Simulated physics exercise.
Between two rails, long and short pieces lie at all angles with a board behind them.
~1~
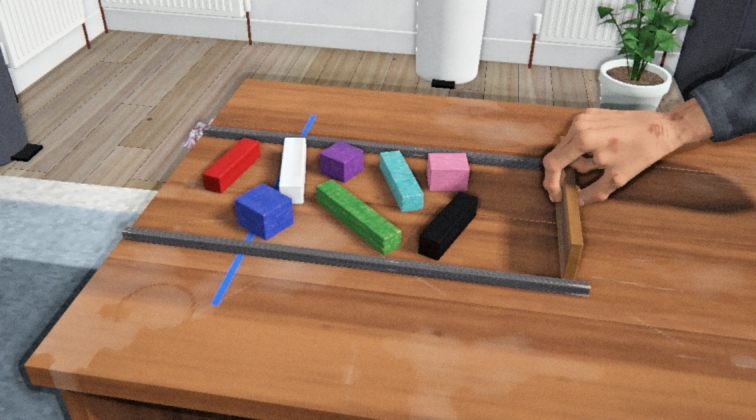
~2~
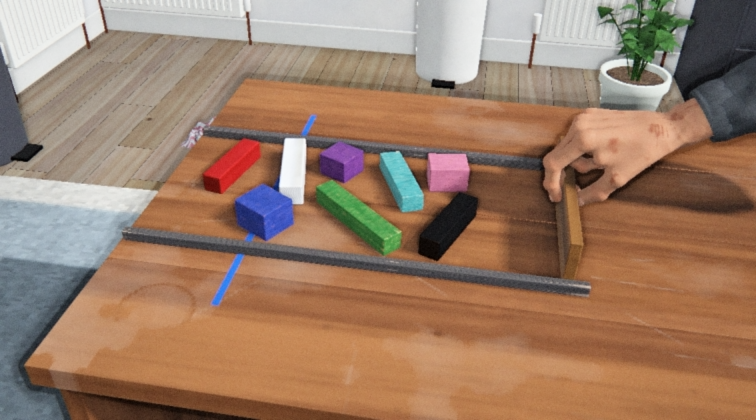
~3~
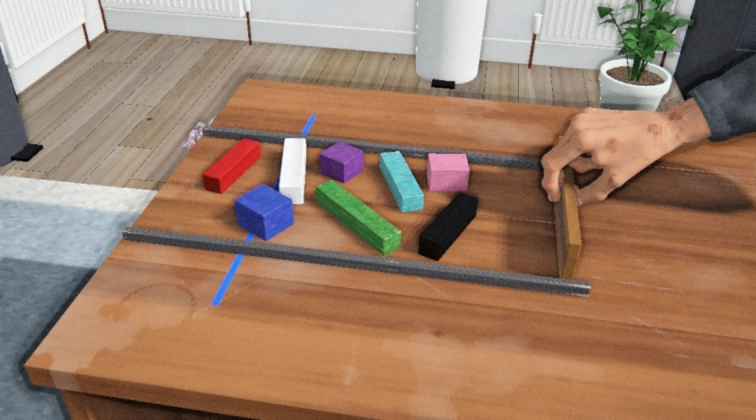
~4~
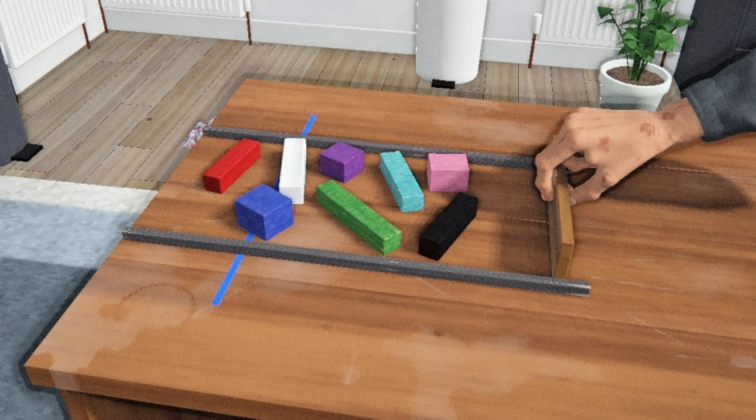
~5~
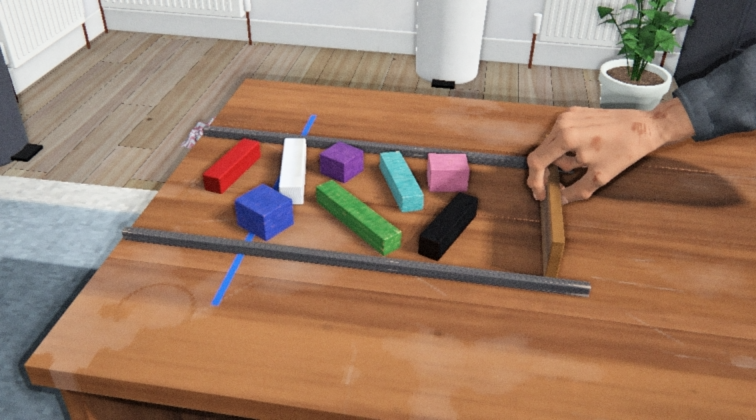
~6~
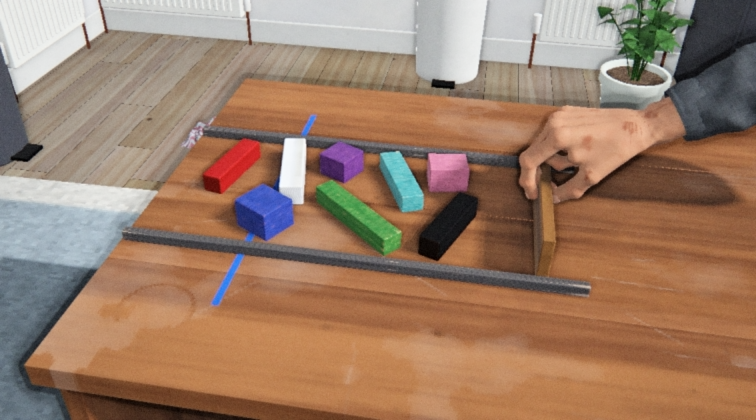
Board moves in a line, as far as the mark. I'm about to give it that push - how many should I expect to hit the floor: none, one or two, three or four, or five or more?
Expect one or two.
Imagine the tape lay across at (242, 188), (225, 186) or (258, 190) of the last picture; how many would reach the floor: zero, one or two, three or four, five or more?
Falls: 1 or 2; three to four; one or two.
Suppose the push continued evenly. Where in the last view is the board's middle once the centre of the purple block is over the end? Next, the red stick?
(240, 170) and (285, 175), more or less.
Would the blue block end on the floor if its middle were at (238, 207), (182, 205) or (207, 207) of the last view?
Place by place, it is kept; is kept; does not fall.
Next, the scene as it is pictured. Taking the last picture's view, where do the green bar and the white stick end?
Final spots - green bar (216, 201), white stick (182, 172).
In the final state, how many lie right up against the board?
Count recorded: 2.
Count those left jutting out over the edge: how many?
Overhang count: 1.
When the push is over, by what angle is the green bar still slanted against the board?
I'd estimate about 20 degrees.
Soon after, none off yet; red stick at rest near (233, 165); blue block at rest near (265, 212); white stick at rest near (293, 170).
In the end, the number that fall off is one or two; gone, red stick.
